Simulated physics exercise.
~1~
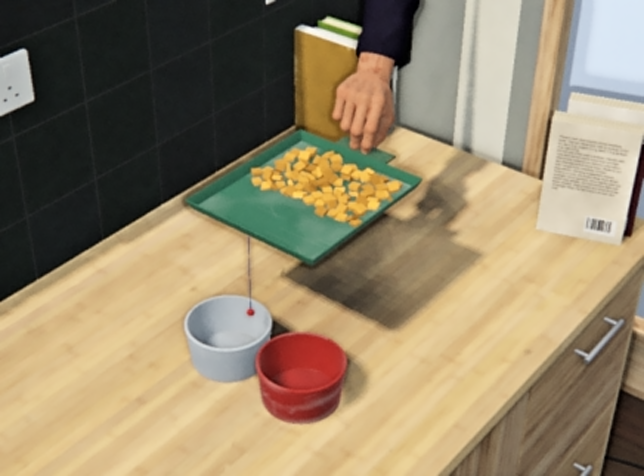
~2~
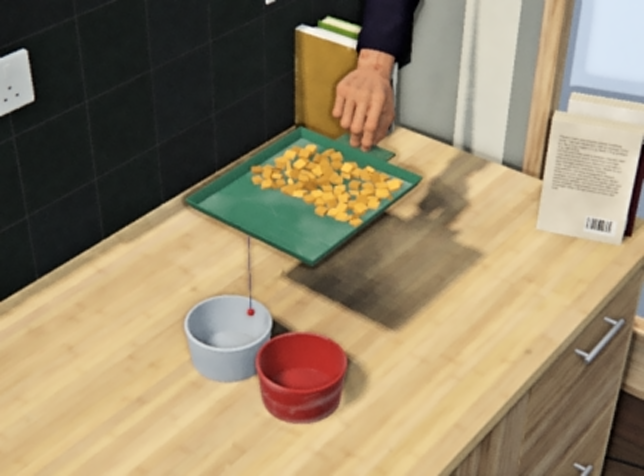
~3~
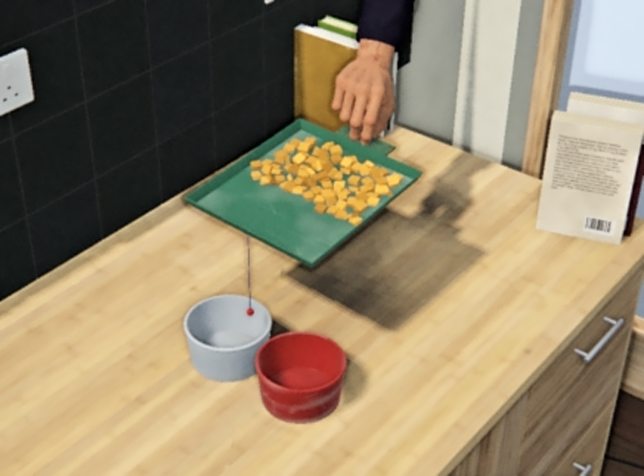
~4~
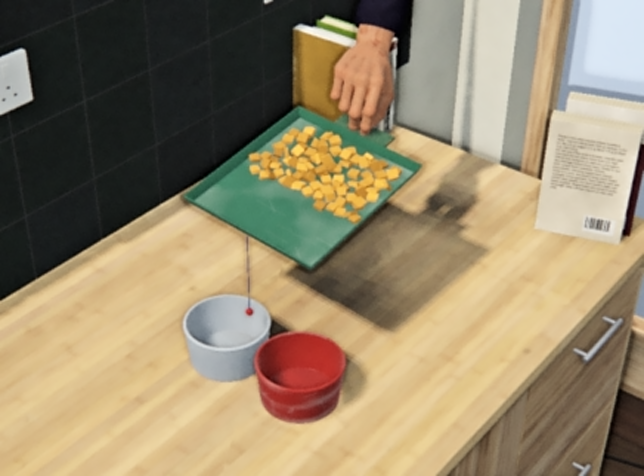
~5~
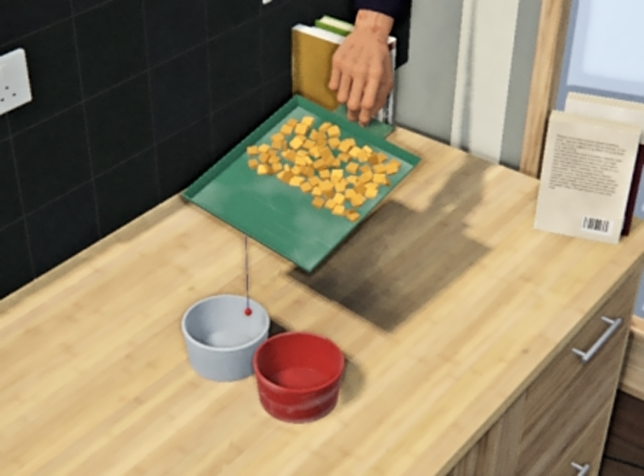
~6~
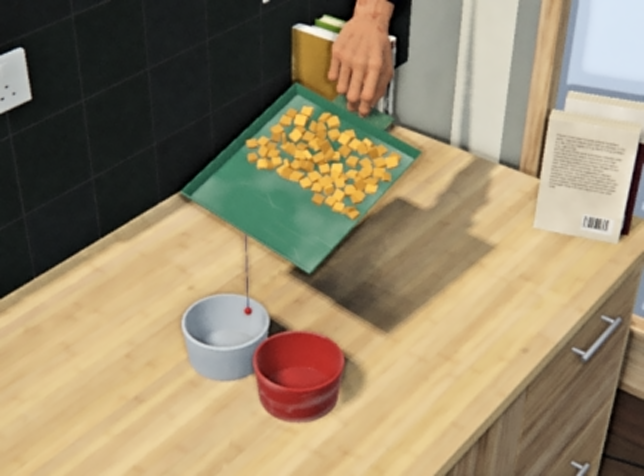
A hand in a dark sleeve holds the far edge of a green tray over a light wooden counter, seen from above at an angle, beside a black tiled wall. Small orange-yellow pieces cover the tray's far half, a red bead hangs beneath on a thread, and a grey dish and a red dish sit below, with books behind and at right. The tray starts nearly level, then its far side rises steadily, its near right corner lowest, while the pieces stay bunched and the view barely shifts.
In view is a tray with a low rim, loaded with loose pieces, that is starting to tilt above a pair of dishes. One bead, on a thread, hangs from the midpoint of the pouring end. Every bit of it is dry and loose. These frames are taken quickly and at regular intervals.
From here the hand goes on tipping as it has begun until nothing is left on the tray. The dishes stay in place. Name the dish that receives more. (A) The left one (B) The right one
The answer is B.
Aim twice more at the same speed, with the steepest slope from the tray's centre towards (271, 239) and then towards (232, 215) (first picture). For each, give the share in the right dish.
Case one near 40 %; case two near 0 %.
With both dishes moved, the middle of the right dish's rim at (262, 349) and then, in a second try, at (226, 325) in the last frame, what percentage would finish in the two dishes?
Trial 1 near 40 %, trial 2 near 0 %.
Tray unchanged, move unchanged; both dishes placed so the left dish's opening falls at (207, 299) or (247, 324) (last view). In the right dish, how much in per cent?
40 %, then 70 %.
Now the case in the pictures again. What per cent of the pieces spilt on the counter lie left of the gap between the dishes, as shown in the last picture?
I'd put it at around 70 per cent.
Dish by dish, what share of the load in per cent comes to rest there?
I'd say the left dish holds some 0 % and the right dish some 90 %.
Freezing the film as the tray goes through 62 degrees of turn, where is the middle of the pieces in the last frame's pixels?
Mark it at roughly (298, 257) in the final frame.
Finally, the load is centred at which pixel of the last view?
About pixel (298, 393).
Soon, tray tipped steeply; most on the tray; about a quarter in the air.
A while on, tray tipped right over; most in the right dish; a small part outside both; a stray few in the air.
Towards the end, tray tipped past a quarter turn; most in the right dish; a small part outside both.
Finally, tray tipped past a quarter turn; most in the right dish; none in the left dish; a small part outside both.
